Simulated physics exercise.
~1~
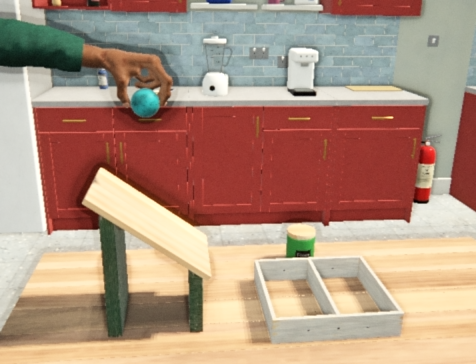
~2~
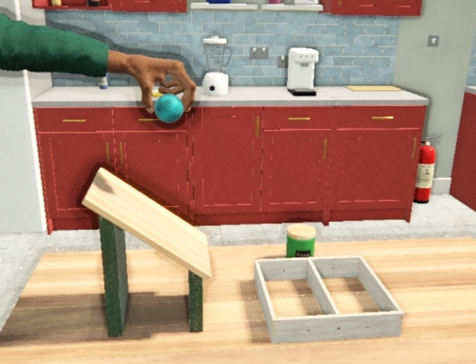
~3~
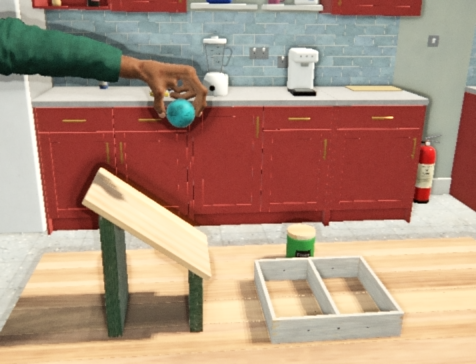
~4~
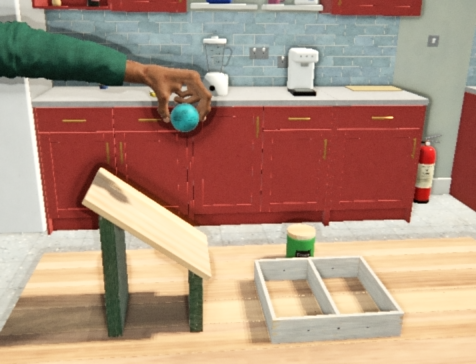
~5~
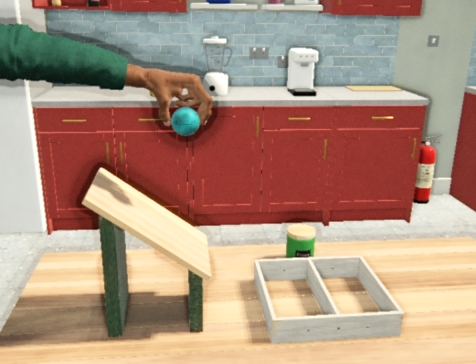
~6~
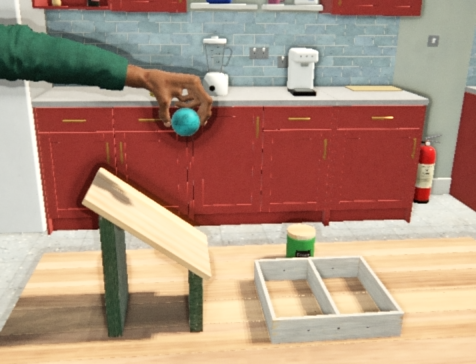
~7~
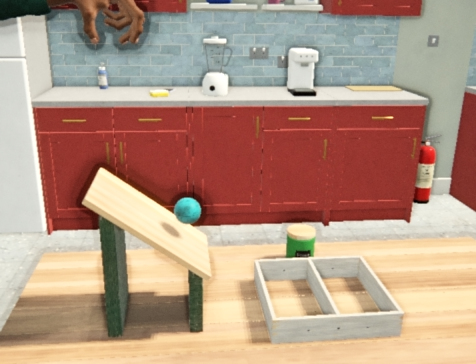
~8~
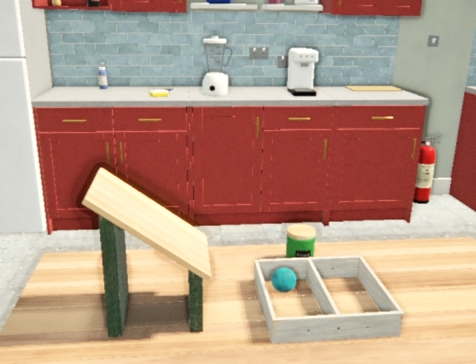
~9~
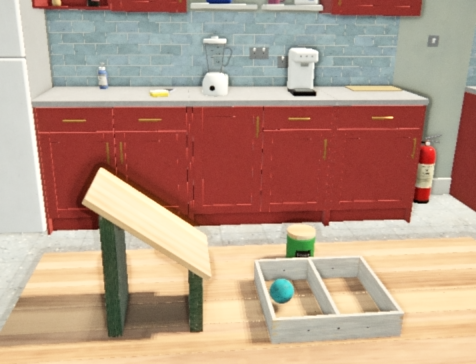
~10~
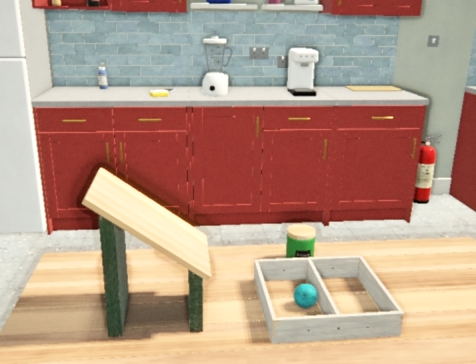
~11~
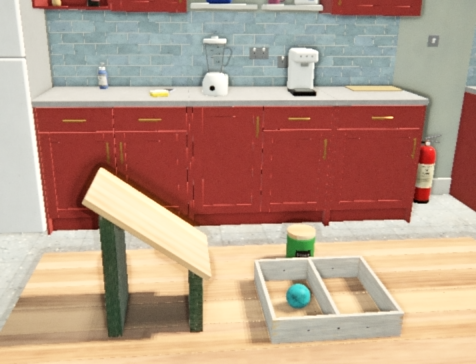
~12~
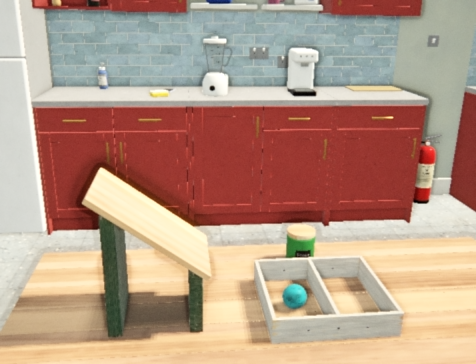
In a kitchen with red cabinets and a blue tiled wall, seen from a fixed spot facing a wooden table, a slanted board on dark green supports stands left of a pale tray with two bays. A green jar sits just behind the tray, and a hand in a green sleeve holds a turquoise ball above the board. The hand carries the ball slightly right and down, pauses, then lets go and withdraws. The ball drops to the lower part of the board and bounces rightward into the tray's nearer bay. It shifts about there and settles, while the jar stays put.
